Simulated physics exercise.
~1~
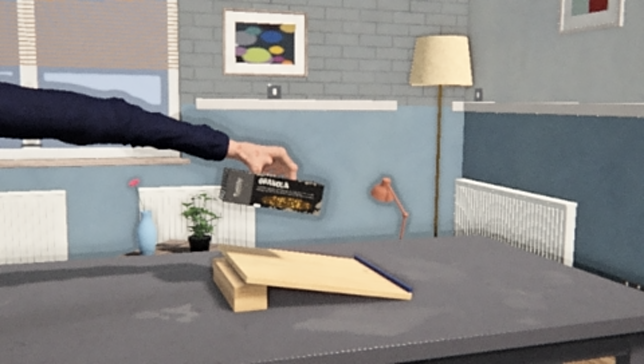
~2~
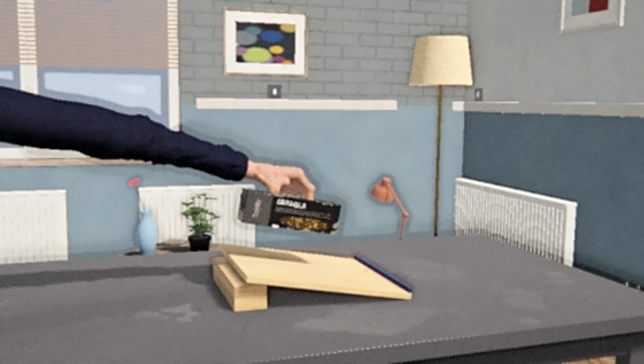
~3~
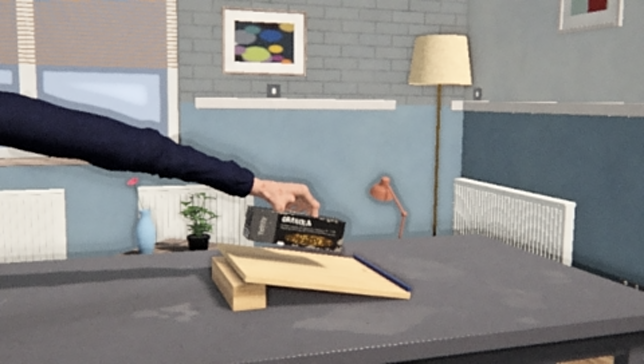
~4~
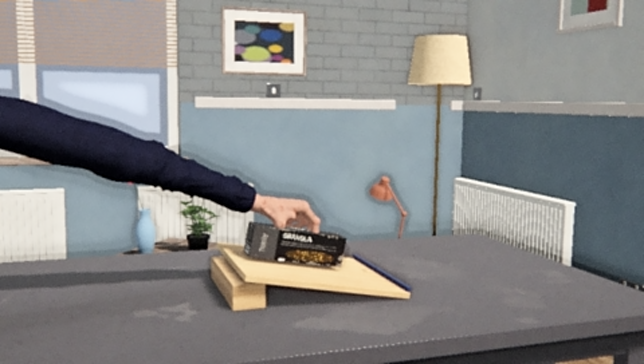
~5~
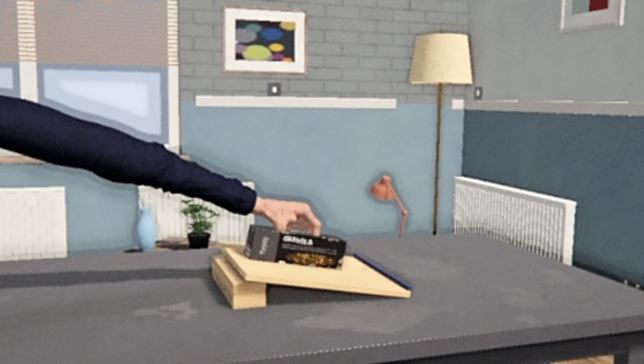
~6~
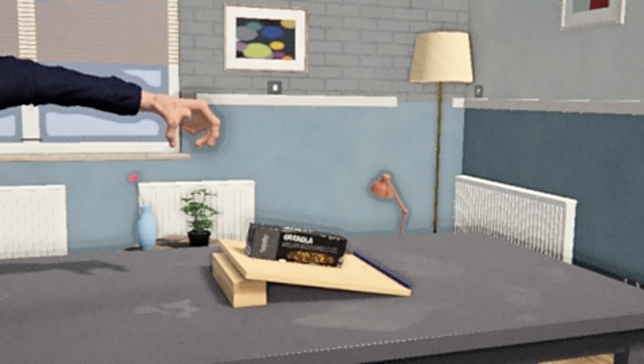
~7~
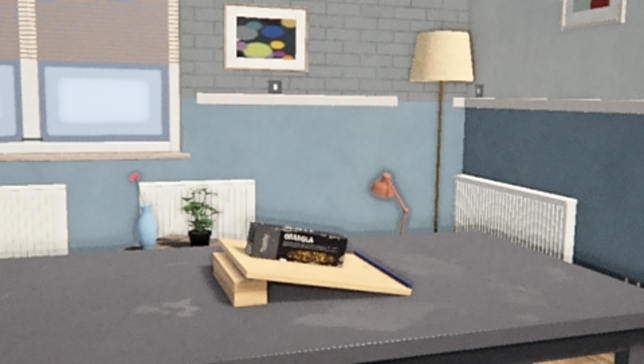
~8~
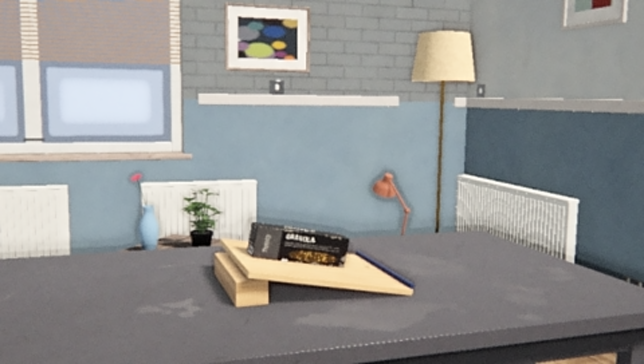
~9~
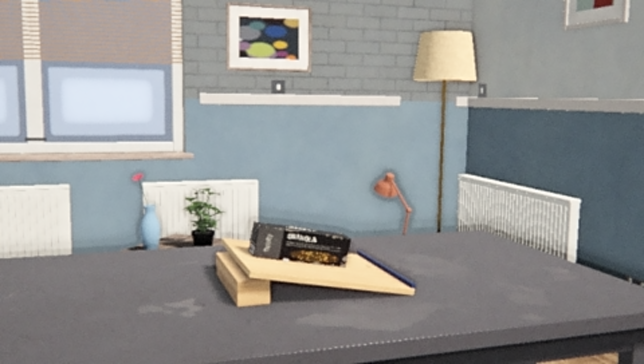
A hand lowering a black carton onto a sloping wooden board, letting go and drawing back left, the carton staying at rest.
